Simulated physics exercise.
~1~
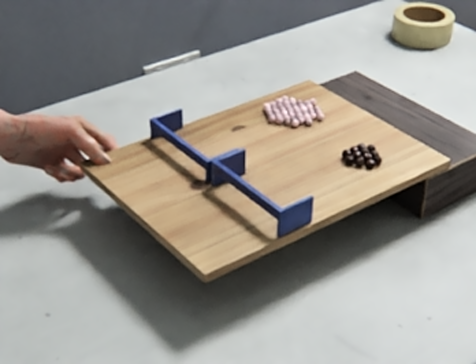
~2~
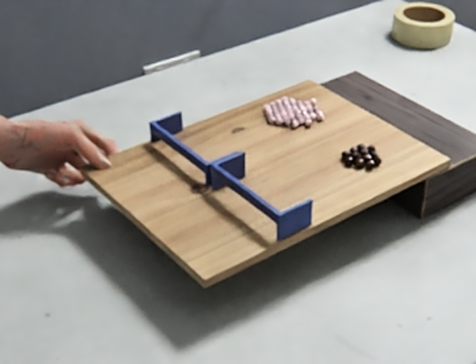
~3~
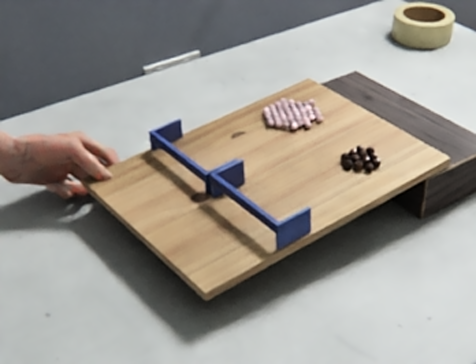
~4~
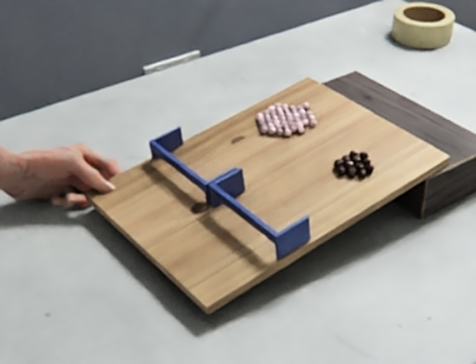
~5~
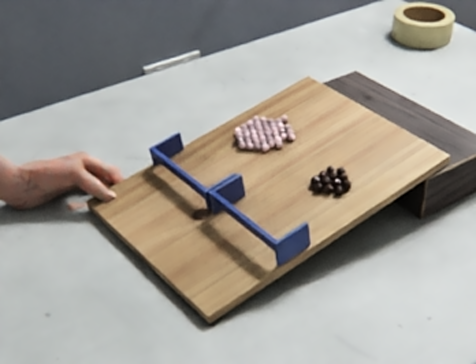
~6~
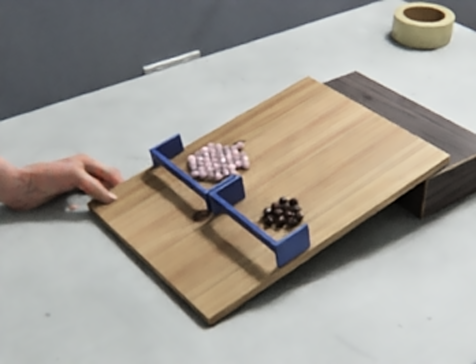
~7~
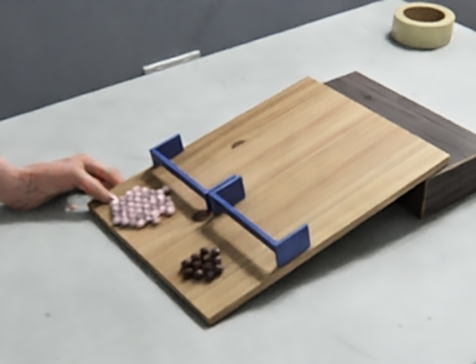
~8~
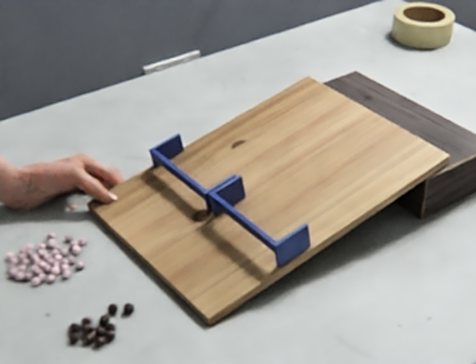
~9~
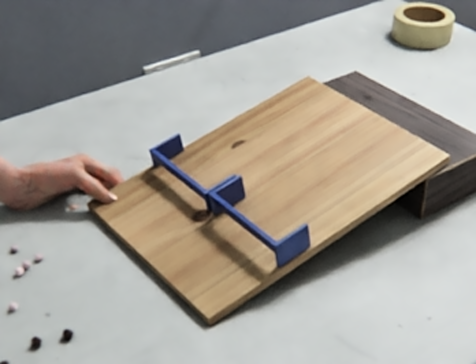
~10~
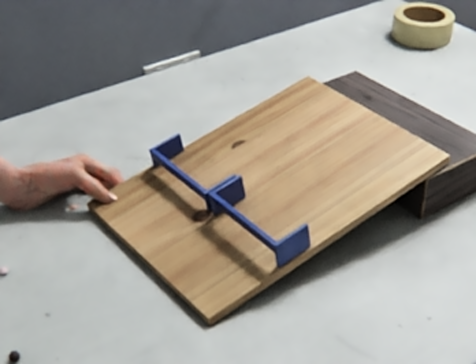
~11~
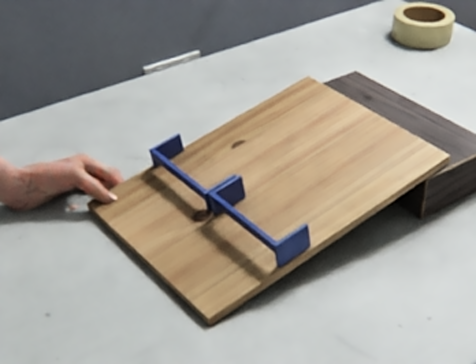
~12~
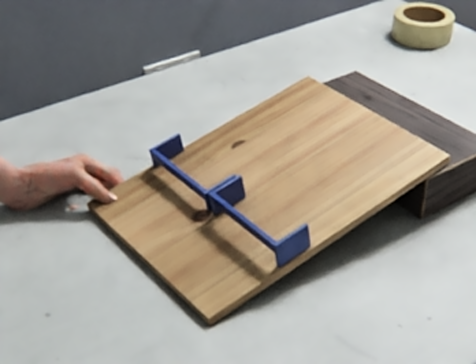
A wooden board, seen from slightly above on a pale grey table, rests its right end on a dark block while a hand at the left lowers the other end. Pink pieces lie toward the back of the board and dark brown ones nearer the front, with a blue gate across each path and a roll of tape behind. As the board steepens, both groups start sliding down to the left. They pass under the blue gates, leave the lower edge and scatter across the table. The last pieces roll out of view at the left, leaving the board bare and tilted, the hand still beside it.
